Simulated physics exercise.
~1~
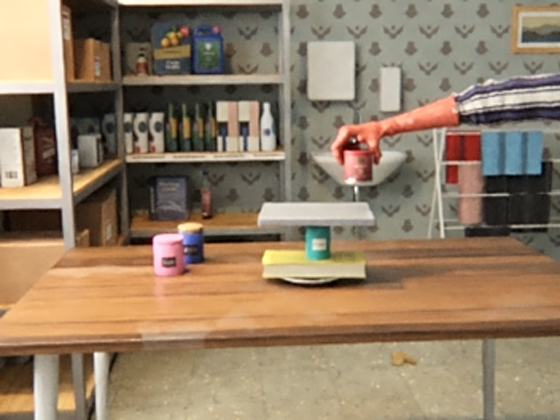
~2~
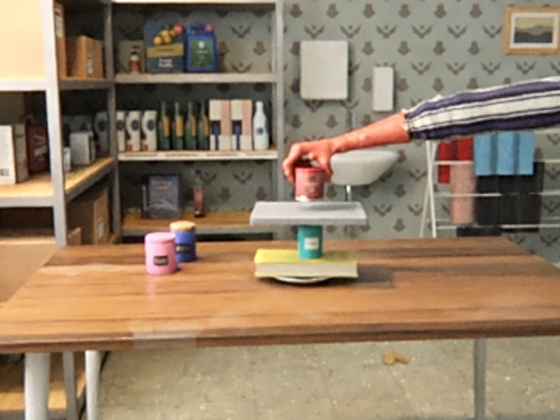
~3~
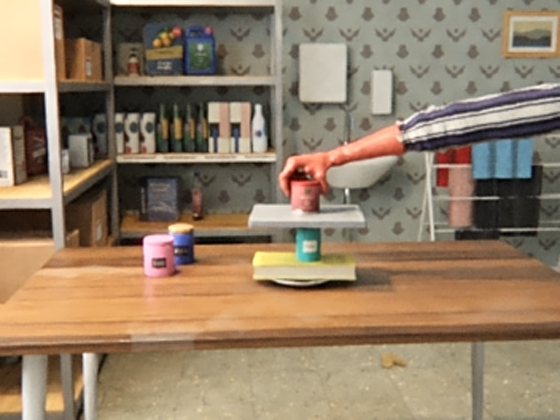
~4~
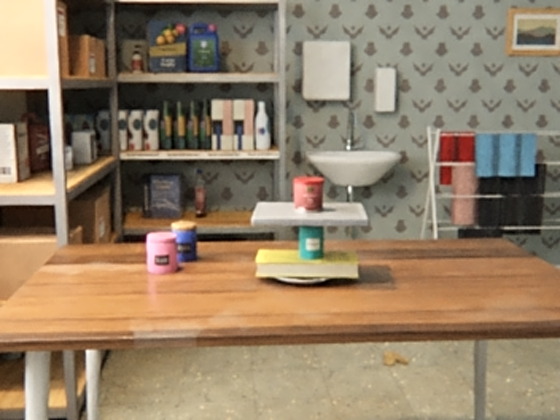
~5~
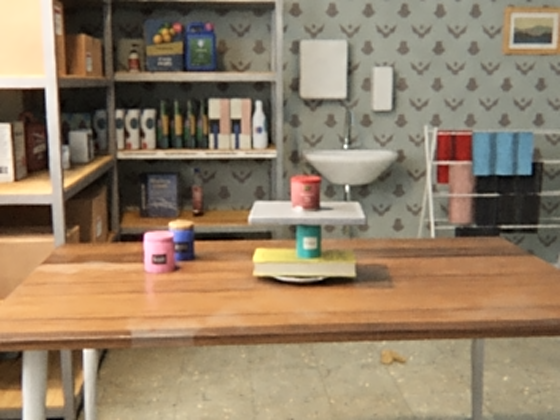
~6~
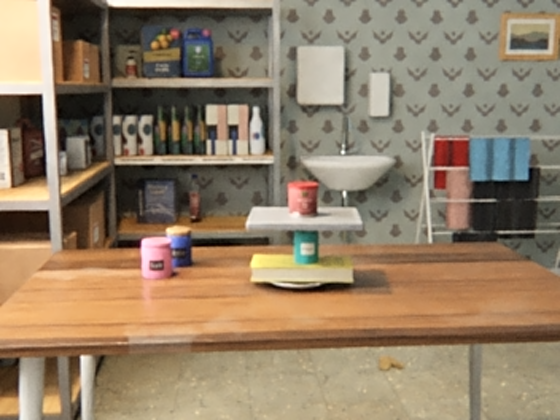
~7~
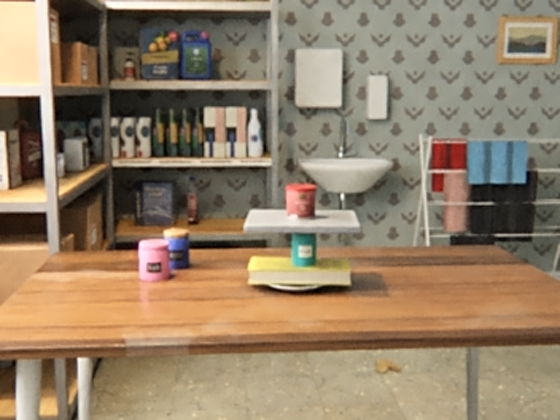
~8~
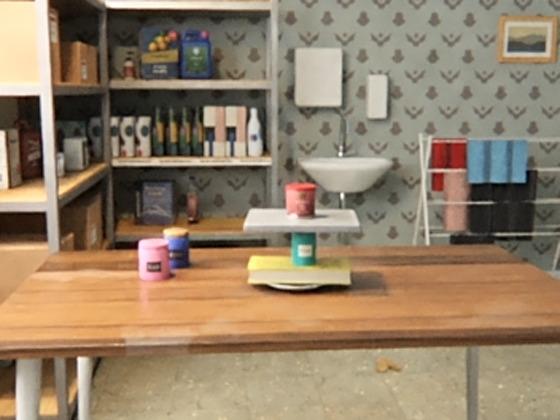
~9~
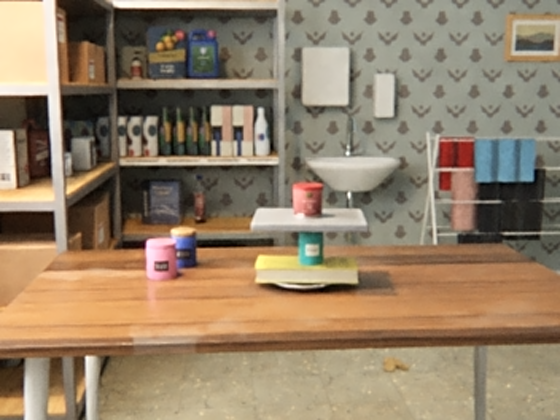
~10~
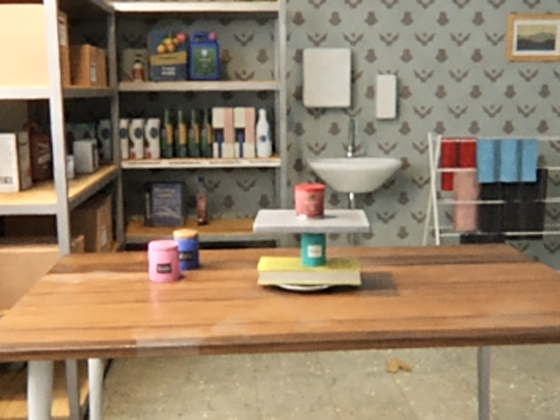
A hand lowered a red tin onto a grey tray balanced on a turquoise jar, above a yellow book and a white plate, then let go and drew back, and the whole stack stayed standing beside the pink and blue jars.
